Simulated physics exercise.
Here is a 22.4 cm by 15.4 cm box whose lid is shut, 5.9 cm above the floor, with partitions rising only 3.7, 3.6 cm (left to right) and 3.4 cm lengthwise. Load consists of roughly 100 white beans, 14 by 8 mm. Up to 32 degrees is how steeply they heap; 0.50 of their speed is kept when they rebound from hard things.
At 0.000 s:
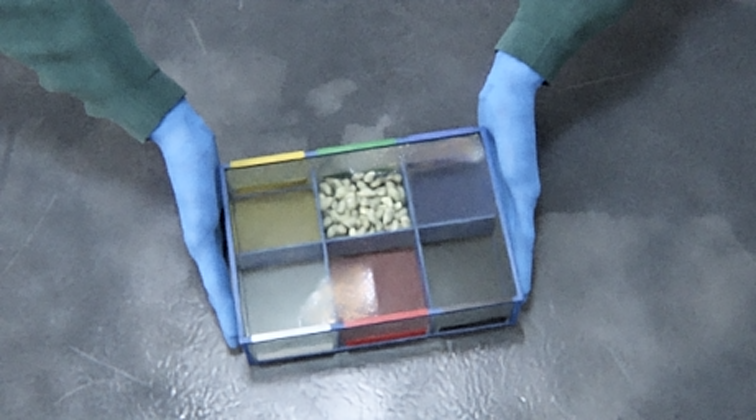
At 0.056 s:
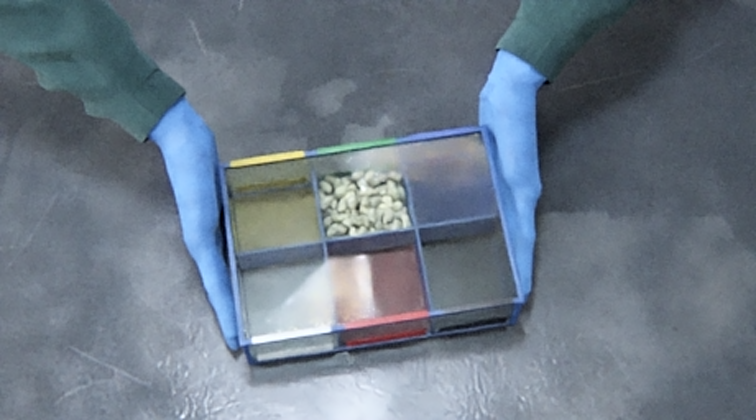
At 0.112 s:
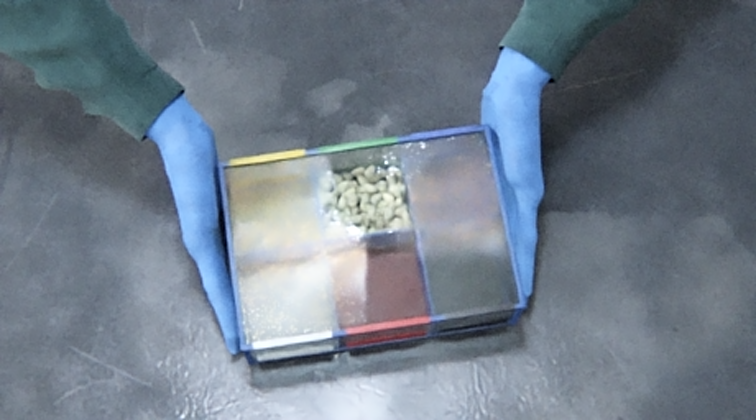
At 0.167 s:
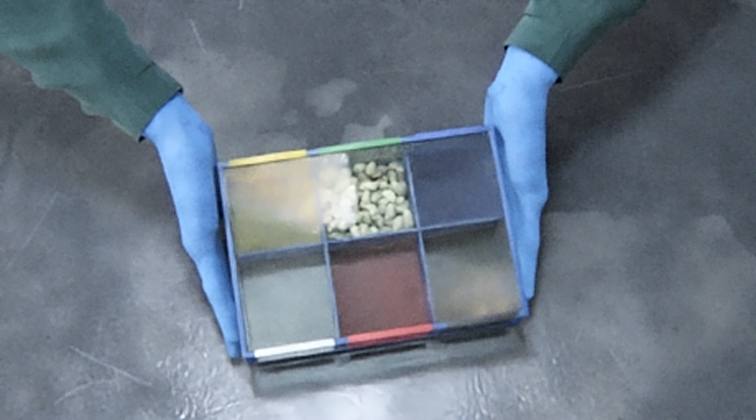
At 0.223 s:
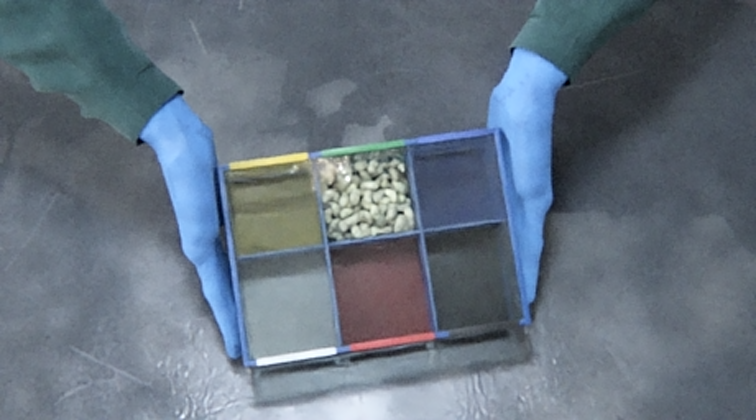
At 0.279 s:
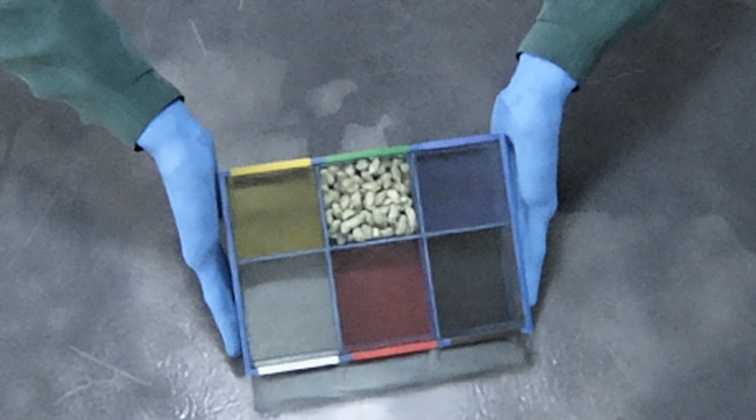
Two blue-gloved hands gradually tilt a closed, divided box of pale beans toward the viewer.
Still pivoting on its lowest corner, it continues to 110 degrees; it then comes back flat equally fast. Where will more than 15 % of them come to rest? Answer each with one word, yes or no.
Red compartment: Yes. Blue compartment: No. Green compartment: No. Yellow compartment: No. White compartment: No. Black compartment: Yes.
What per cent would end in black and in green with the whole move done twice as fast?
In that case black would keep 30 % and green would keep 0 %.
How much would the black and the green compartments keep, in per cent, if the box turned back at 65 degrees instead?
Black: 0 per cent; green: 90 per cent.
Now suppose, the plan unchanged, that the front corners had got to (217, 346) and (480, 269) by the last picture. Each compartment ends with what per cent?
Final shares: Red 0%, blue 0%, green 5%, yellow 60%, white 30%, black 0%.
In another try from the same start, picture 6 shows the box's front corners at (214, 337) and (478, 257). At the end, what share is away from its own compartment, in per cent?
It would be near 100 per cent.
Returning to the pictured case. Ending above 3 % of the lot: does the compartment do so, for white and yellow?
As for white, correct, and as for yellow, not so.
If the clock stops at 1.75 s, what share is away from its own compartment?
Some 100 percent.
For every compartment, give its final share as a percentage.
Per cent by compartment - red 60, blue 0, green 0, yellow 0, white 10, black 30.
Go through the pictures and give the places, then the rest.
Box tilt 0 degrees, front corners at (245, 339) and (518, 297); green 100 %, in the first picture.
Box tilt 1 degrees, front corners at (245, 341) and (519, 298), in the second picture.
Box tilt 6 degrees, front corners at (246, 346) and (520, 304), lowest corner right front, in the third picture.
Box tilt 12 degrees, front corners at (248, 353) and (523, 311), lowest corner right front, in the fourth picture.
Box tilt 18 degrees, front corners at (249, 361) and (525, 319), lowest corner right front, in the fifth picture.
Box tilt 24 degrees, front corners at (251, 370) and (527, 327), lowest corner right front; green 100 %. Its pace works out near 110 degrees a second, in the sixth picture.
After 1.16 s, tilt 109 degrees; red 55 %, green 30 %, black 15 %.
After 1.75 s, tilt 47 degrees; red 60 %, white 10 %, black 30 %.
After 2.39 s, tilt 0 degrees; red 60 %, white 10 %, black 30 %.
By 3.0 s all is still; red 60 %, blue 0 %, green 0 %, yellow 0 %, white 10 %, black 30 %.
